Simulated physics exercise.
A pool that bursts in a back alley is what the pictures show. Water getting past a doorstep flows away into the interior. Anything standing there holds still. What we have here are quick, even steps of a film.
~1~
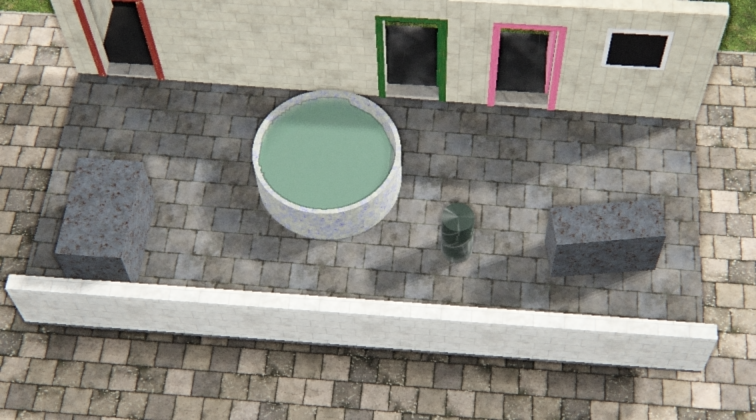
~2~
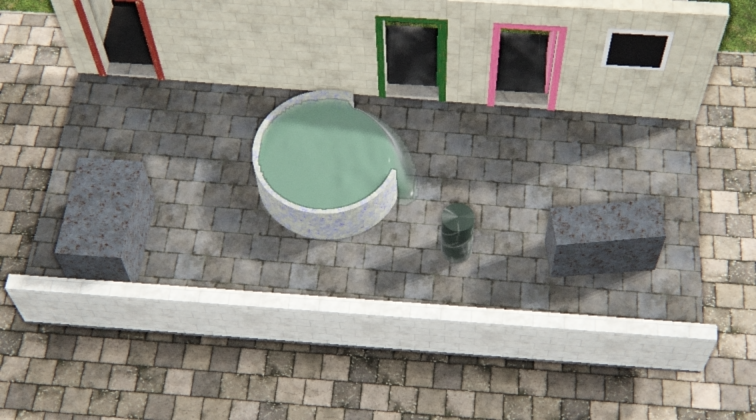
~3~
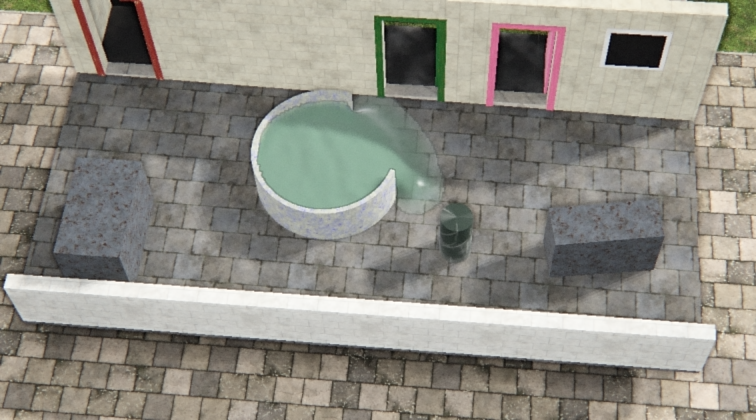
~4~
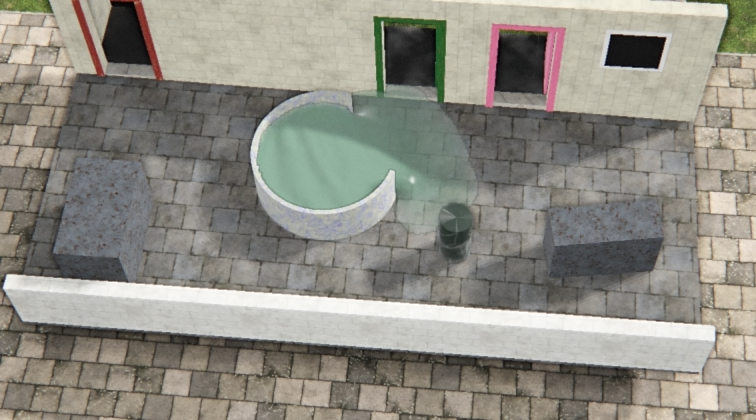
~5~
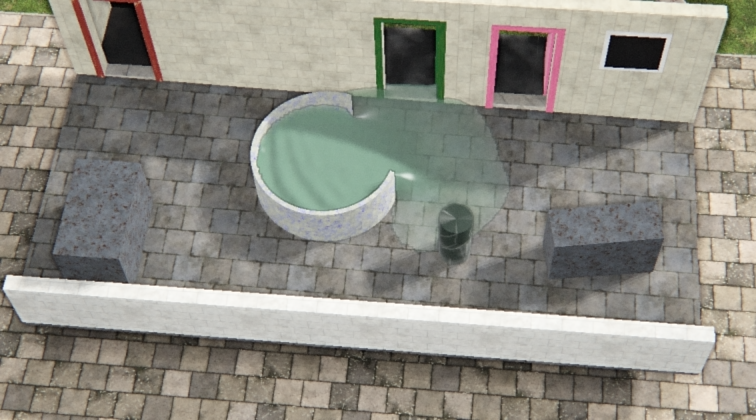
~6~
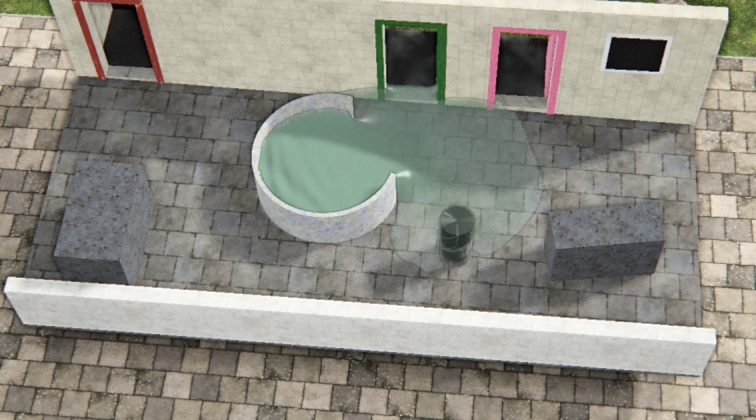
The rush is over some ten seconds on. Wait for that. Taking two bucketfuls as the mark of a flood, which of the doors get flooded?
The pink door gets flooded, the green door gets flooded, the red door stays below the mark.
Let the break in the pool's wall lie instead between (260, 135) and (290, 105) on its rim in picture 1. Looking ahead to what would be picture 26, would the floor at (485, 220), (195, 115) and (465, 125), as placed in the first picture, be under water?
Listed order gives left alone; sopping; sopping.
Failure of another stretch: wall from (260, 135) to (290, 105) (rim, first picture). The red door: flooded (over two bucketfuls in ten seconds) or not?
Red door: Exceeds the limit.
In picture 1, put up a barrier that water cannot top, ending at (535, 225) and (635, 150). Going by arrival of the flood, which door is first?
The one in green.
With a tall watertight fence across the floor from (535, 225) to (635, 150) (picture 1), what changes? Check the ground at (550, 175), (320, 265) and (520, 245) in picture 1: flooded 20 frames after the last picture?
Soaked, untouched, soaked.
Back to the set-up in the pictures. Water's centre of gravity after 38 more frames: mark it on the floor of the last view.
That puts it at around (459, 173).
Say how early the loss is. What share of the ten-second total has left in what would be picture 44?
Something close to 80 percent by that point.
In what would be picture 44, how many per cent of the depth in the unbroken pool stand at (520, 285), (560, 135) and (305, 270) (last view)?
Around 2, 8 and 0 %.
A moment on, water covers 35 % of the floor; the pink door under two buckets in, the green door far over two buckets in, the red door not reached.
Next, water covers 40 % of the floor; the pink door over two buckets in, the green door far over two buckets in, the red door not reached.
Then, water covers 40 % of the floor; the pink door over two buckets in, the green door far over two buckets in, the red door not reached.
Later, water covers 35 % of the floor; the pink door over two buckets in, the green door far over two buckets in, the red door not reached.
In the end, water covers 30 % of the floor; the pink door over two buckets in, the green door far over two buckets in, the red door not reached.
